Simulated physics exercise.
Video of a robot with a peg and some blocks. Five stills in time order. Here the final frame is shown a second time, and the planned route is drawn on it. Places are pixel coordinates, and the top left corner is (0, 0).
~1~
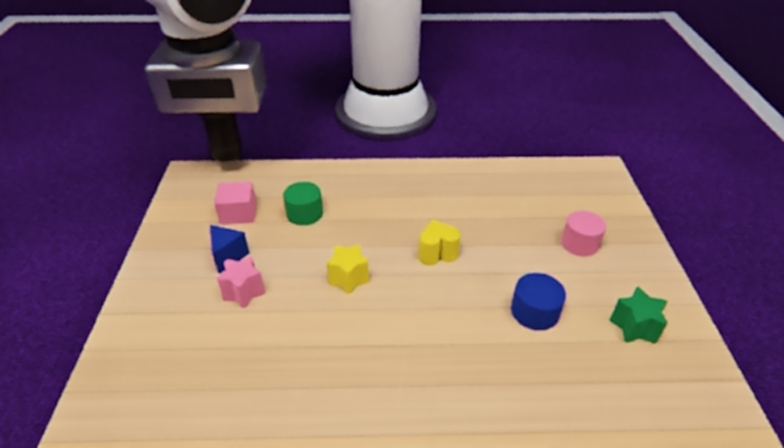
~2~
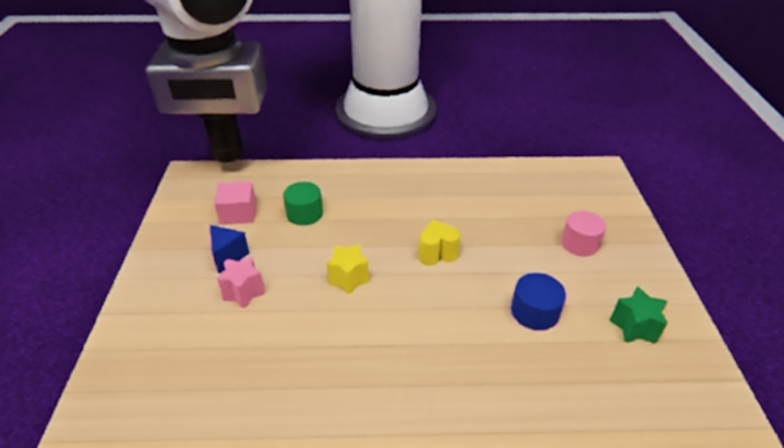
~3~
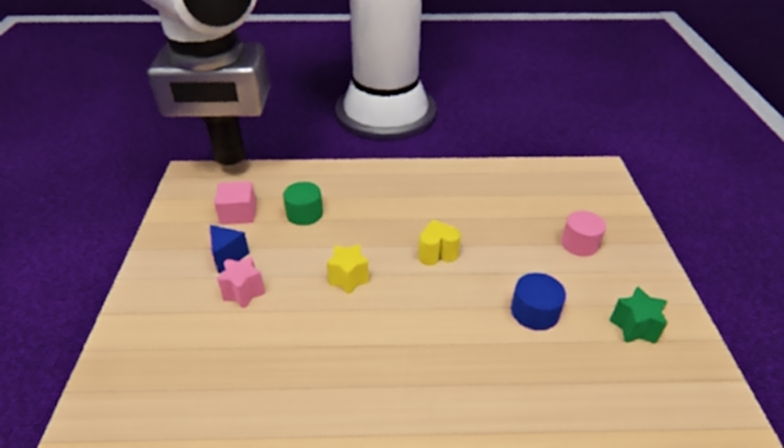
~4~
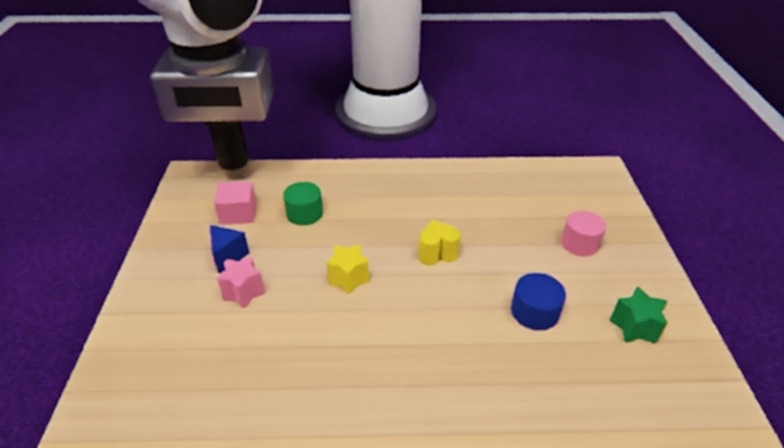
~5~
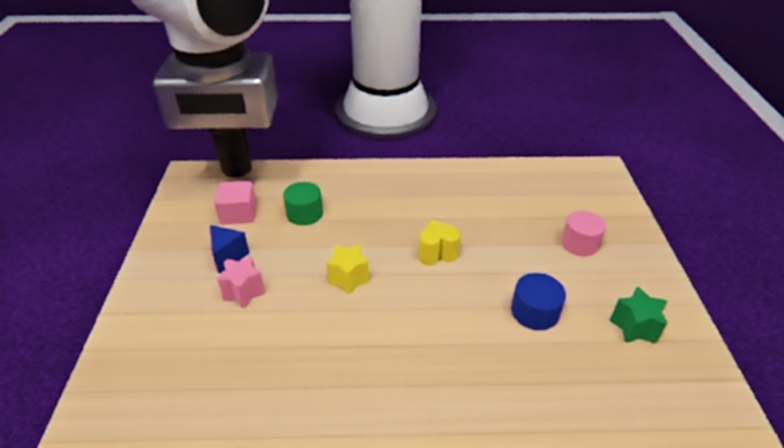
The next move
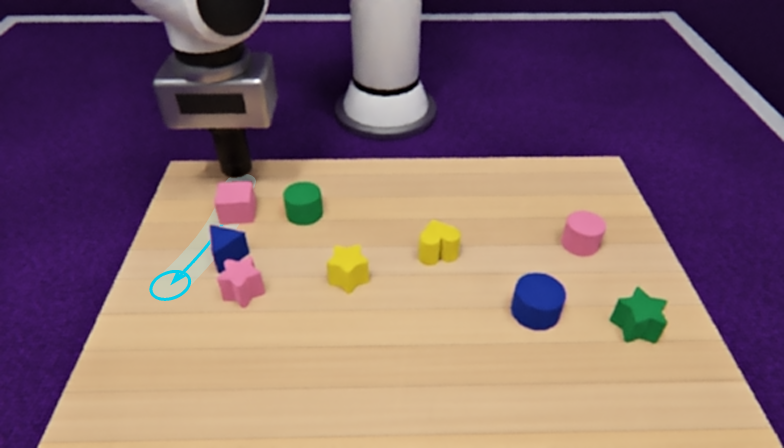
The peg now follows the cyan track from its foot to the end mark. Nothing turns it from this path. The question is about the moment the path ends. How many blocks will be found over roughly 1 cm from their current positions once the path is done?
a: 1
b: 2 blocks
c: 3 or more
My pick is b.
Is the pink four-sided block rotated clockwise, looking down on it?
Final answer: No.
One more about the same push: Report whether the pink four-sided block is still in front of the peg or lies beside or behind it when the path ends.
It is off to the side or behind.
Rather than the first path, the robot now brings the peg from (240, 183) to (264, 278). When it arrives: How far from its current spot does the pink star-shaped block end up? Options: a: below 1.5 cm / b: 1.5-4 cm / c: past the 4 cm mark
I choose b.
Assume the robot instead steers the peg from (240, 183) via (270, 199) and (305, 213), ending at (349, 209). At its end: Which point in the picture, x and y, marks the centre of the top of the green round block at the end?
It is at (362, 209).
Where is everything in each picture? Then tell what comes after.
In the first frame, peg tip (228, 154); block tops, blue triangular piece (222, 236); pink four-sided block (233, 192); pink star-shaped block (239, 270).
In the second frame, peg (229, 155); blocks unchanged.
In the third frame, peg (231, 157); blocks unchanged.
In the fourth frame, peg (234, 162); blocks unchanged.
In the fifth frame, peg (237, 169); blue triangular piece (222, 236); pink four-sided block (233, 192); pink star-shaped block (239, 270).
Path on the board, from (240, 183) via (228, 214) and (205, 248), ending at (170, 285).
On the path given first. One third of the way, peg (224, 200); blue triangular piece (222, 238); pink four-sided block (233, 212), turned 30° anticlockwise.
Two thirds of the way, peg (200, 234); blue triangular piece (222, 251); pink four-sided block (236, 228), turned 65° anticlockwise.
At the end, peg (165, 271); blue triangular piece (222, 251); pink four-sided block (236, 228), turned 65° anticlockwise; pink star-shaped block in place.
